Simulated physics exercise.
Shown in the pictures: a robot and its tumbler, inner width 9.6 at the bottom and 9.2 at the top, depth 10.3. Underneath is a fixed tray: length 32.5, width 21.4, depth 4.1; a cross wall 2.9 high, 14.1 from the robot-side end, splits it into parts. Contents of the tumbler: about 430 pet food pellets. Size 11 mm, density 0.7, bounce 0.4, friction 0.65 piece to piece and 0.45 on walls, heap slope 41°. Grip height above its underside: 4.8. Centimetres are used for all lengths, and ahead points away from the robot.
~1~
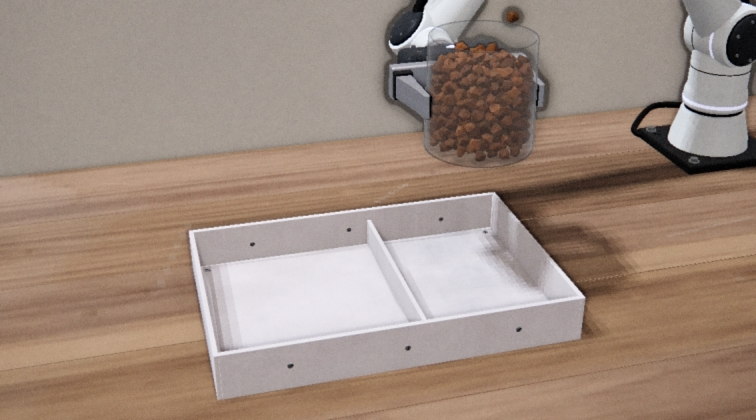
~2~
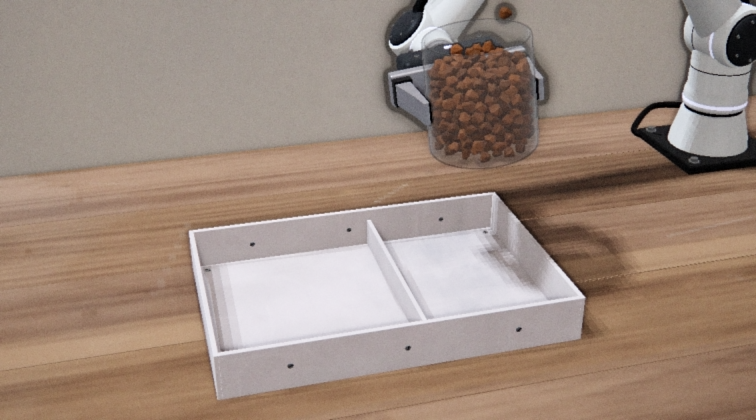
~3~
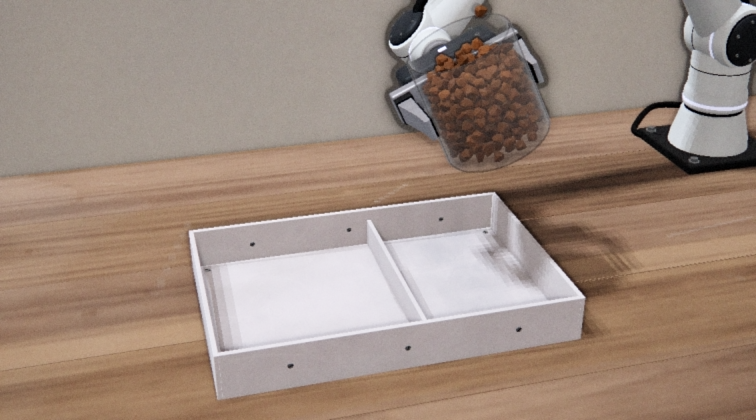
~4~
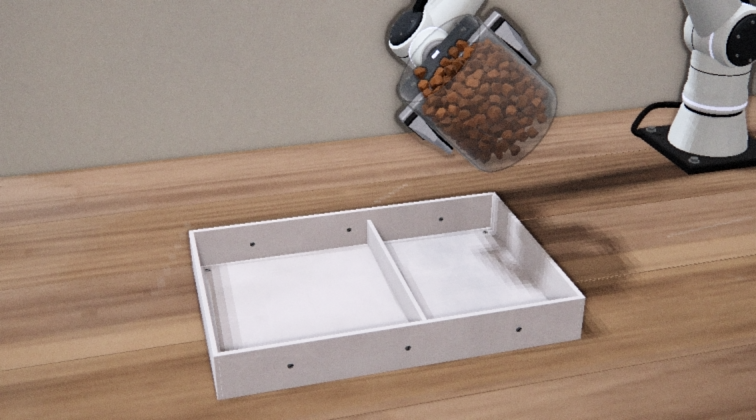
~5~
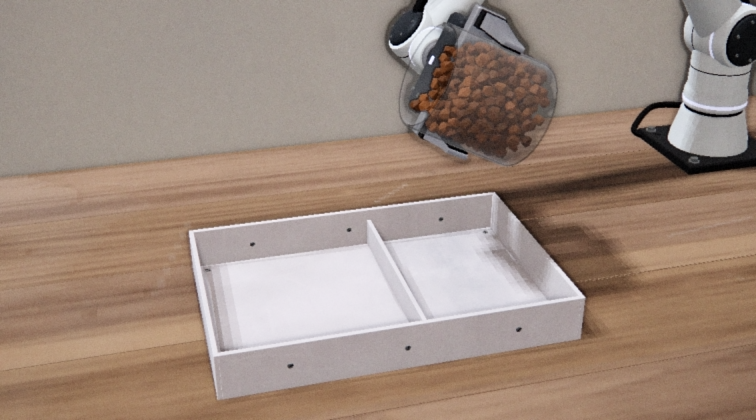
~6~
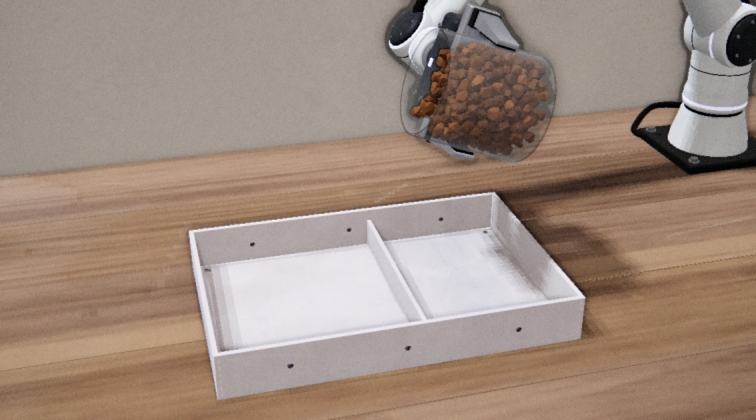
Above a divided white tray on a wooden table, a robot arm steadily tilts a clear tumbler of brown pellets.
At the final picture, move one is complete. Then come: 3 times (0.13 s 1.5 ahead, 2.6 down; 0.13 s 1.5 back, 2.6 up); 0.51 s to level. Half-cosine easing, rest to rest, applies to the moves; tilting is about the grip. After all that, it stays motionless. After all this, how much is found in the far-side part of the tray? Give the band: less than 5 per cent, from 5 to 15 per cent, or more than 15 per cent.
The band is less than 5 per cent.
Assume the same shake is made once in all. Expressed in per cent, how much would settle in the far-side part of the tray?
Result: Approximately 0 per cent.
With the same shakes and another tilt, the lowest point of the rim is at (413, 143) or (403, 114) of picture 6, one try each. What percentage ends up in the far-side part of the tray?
Close to 10 percent for the first and close to 0 percent for the second.
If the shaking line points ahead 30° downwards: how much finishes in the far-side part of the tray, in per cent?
Result: Approx. 5 %.
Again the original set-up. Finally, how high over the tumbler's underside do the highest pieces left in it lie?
10.5 cm.
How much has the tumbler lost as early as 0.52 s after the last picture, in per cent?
Share gone by then: Close to 0 %.
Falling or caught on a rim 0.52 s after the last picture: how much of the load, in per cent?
My guess is some 0 in a hundred.
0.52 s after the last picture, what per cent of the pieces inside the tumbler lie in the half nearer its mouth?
Near 40 in a hundred.
Then, 0.52 s on, tilted 70° forward, highest piece 24 above the table; 428 in the tumbler, 3 in the far-side part, 1 in flight or on a rim.
Then, 1.03 s on, tilted 36° forward, highest piece 24 above the table; 428 in the tumbler, 4 in the far-side part.
Then, 1.49 s on, level, highest piece 26 above the table; 428 in the tumbler, 4 in the far-side part.
Then, 2.54 s on, level, highest piece 26 above the table; 428 in the tumbler, 4 in the far-side part.
In the end, 428 in the tumbler, 4 in the far-side part. That is 1 % in the far-side part of the tray.
